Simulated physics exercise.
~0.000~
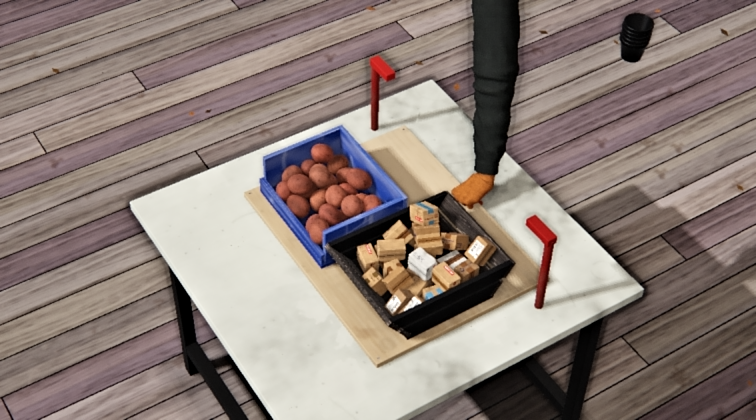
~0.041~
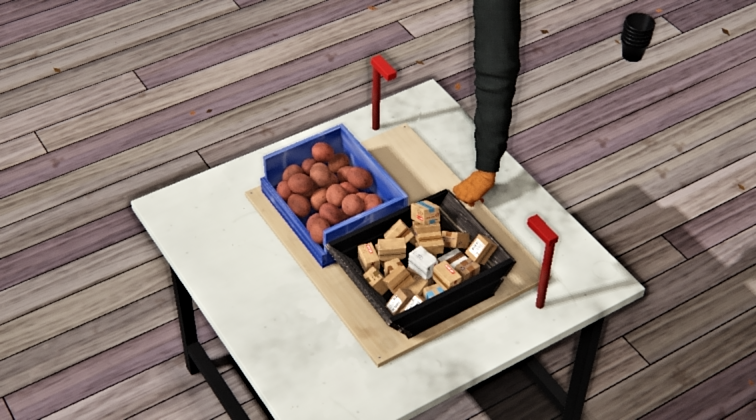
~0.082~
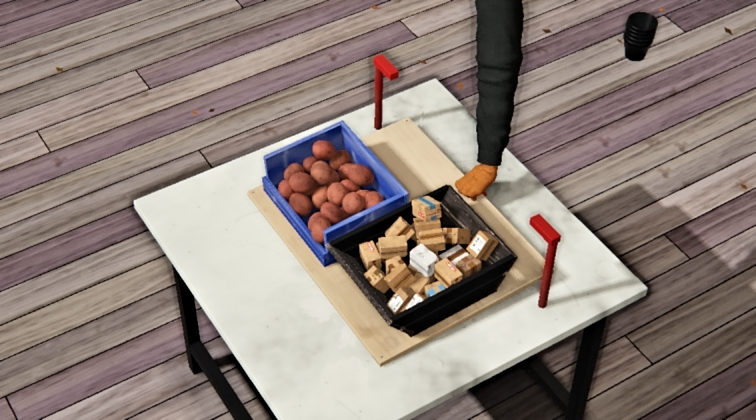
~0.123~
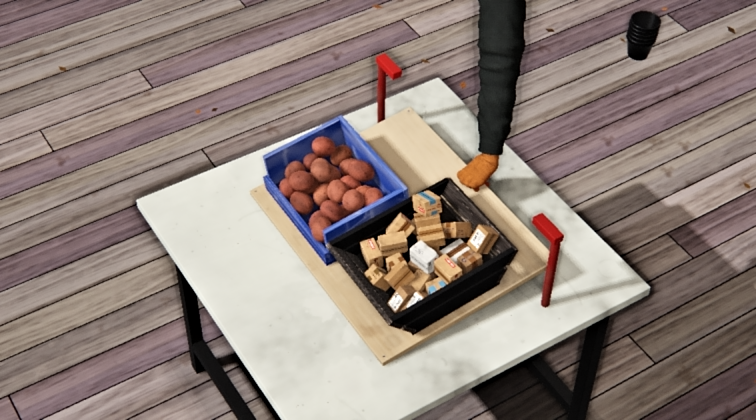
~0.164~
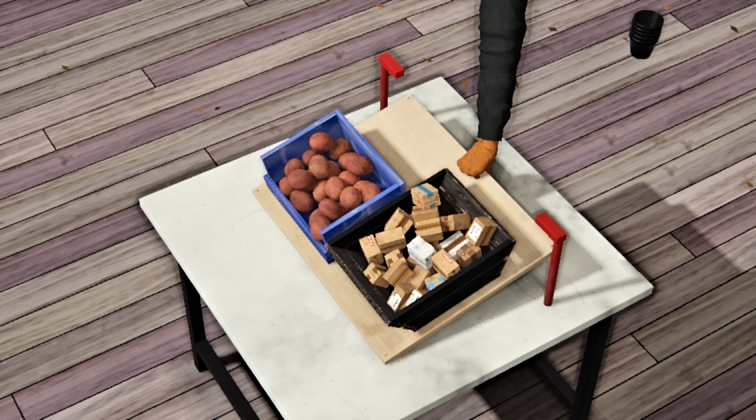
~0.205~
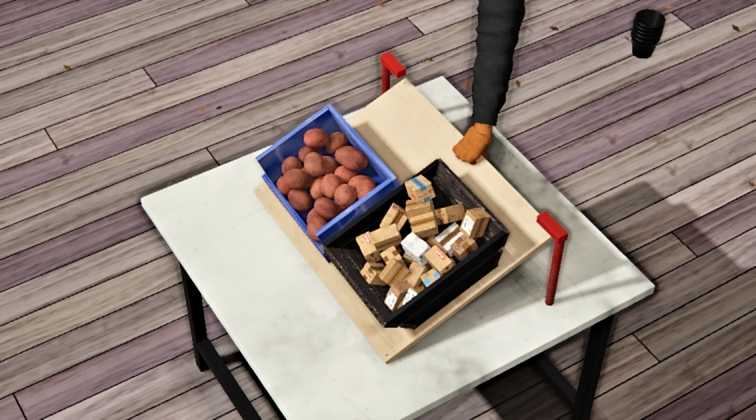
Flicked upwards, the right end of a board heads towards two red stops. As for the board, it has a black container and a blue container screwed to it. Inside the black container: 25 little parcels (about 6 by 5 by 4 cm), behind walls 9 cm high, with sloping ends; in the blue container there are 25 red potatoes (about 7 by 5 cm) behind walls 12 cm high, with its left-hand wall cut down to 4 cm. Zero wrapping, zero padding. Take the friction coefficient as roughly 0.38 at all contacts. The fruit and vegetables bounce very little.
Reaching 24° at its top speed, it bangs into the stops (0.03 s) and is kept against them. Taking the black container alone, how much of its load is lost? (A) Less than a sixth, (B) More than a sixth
Less than a sixth.
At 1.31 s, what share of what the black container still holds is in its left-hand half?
I'd say near 80 out of a hundred.
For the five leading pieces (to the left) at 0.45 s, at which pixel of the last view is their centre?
Their mean place is roughly (281, 233) in the last picture.
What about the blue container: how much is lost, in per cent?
Loss for the blue container - 35 per cent.
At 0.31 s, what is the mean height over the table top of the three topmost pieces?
Close to 28 cm, on average.
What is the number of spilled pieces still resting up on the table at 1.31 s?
Roughly 8 of them.
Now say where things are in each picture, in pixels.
In the first frame (we follow the rim corner now nearest the camera), black container at (390, 321); blue container at (324, 233); tilt 0°; nothing out yet.
In the second frame, black container at (391, 320); blue container at (324, 232); tilt 1°.
In the third frame, black container at (391, 320); blue container at (325, 232); tilt 3°.
In the fourth frame, black container at (391, 320); blue container at (324, 232); tilt 7°.
In the fifth frame, black container at (389, 320); blue container at (321, 233); tilt 13°.
In the sixth frame, black container at (385, 322); blue container at (316, 235); tilt 20°; nothing out yet.
After 0.21 s, it hits the stops.
After 0.31 s, tilt 24°; 0 of 25 out of the black container and 1 of 25 out of the blue container.
After 0.45 s, tilt 24°; 0 of 25 out of the black container and 4 of 25 out of the blue container.
After 0.71 s, tilt 24°; 0 of 25 out of the black container and 8 of 25 out of the blue container.
Final count (at 1.31 s), 1 of 25 out of the black container and 9 of 25 out of the blue container. Asked share, 1 of 25, 4 per cent.
